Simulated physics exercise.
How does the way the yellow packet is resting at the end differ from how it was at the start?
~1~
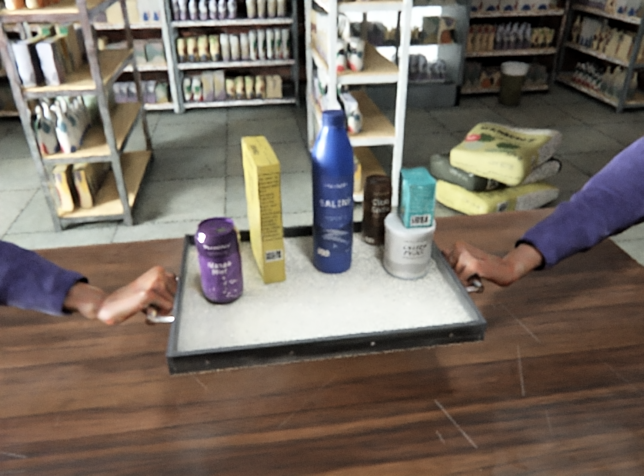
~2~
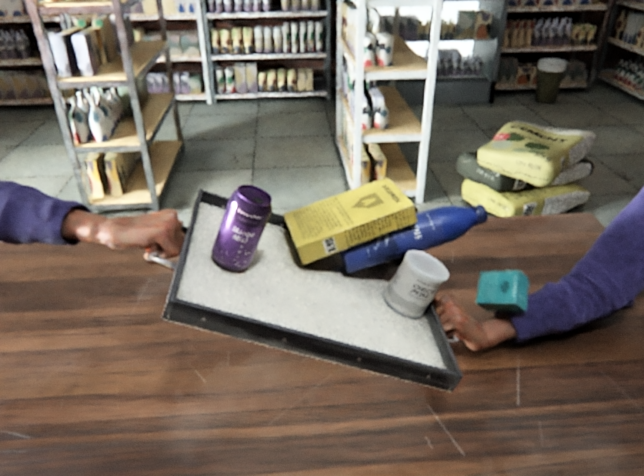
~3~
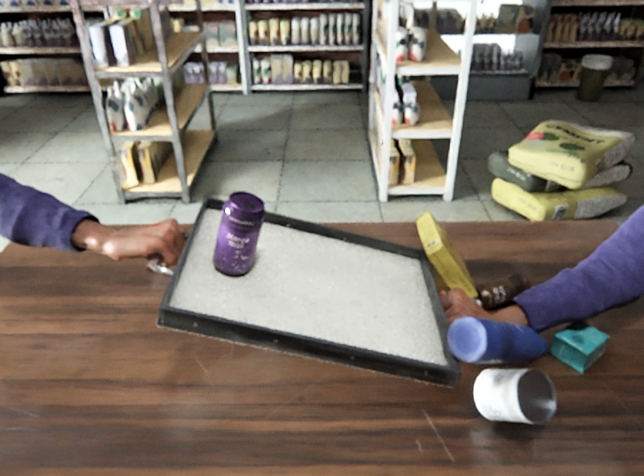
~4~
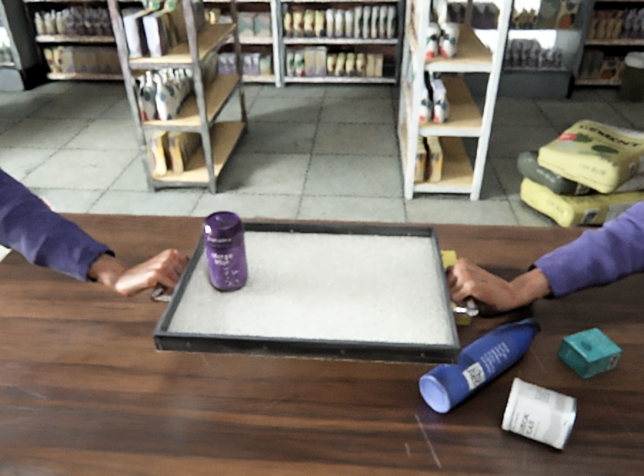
At the start the yellow packet stands upright on the tray, but by the end it is lying on its side.
